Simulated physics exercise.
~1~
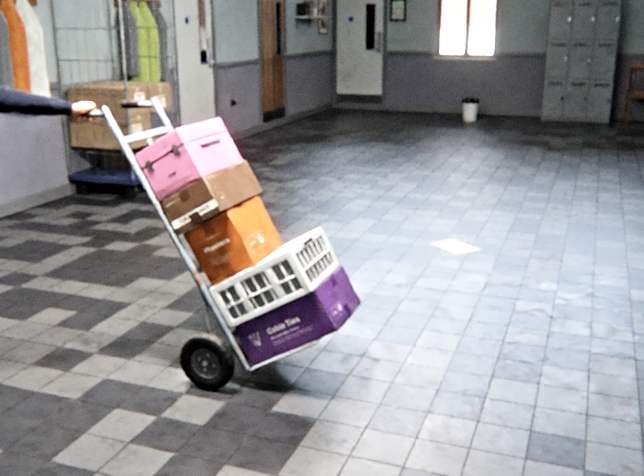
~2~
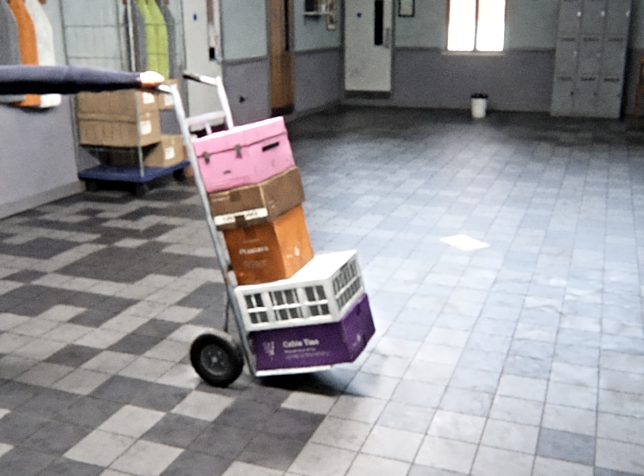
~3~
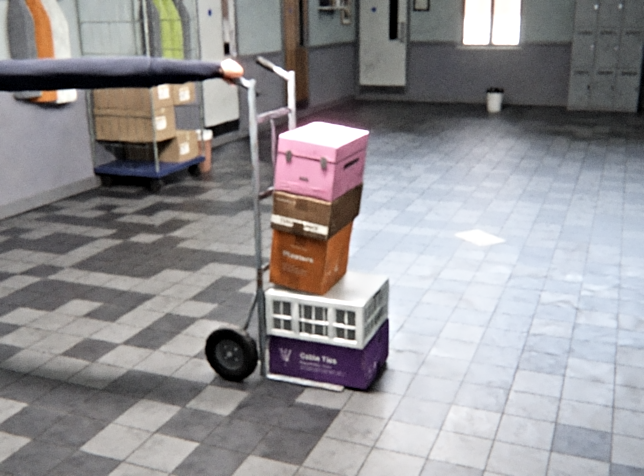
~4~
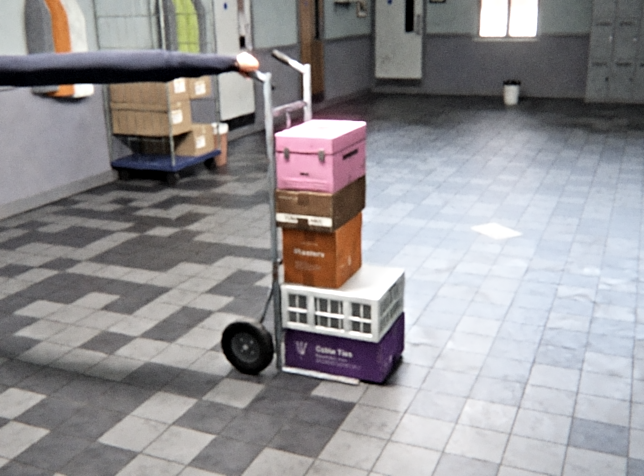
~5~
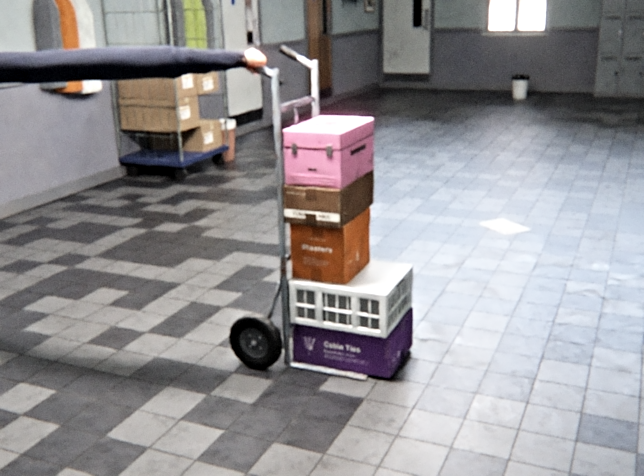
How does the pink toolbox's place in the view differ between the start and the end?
At the start the pink toolbox is tilted on the left side of the view. By the end it is further right, near the middle, sitting level on top of the stack at about the same height in view.
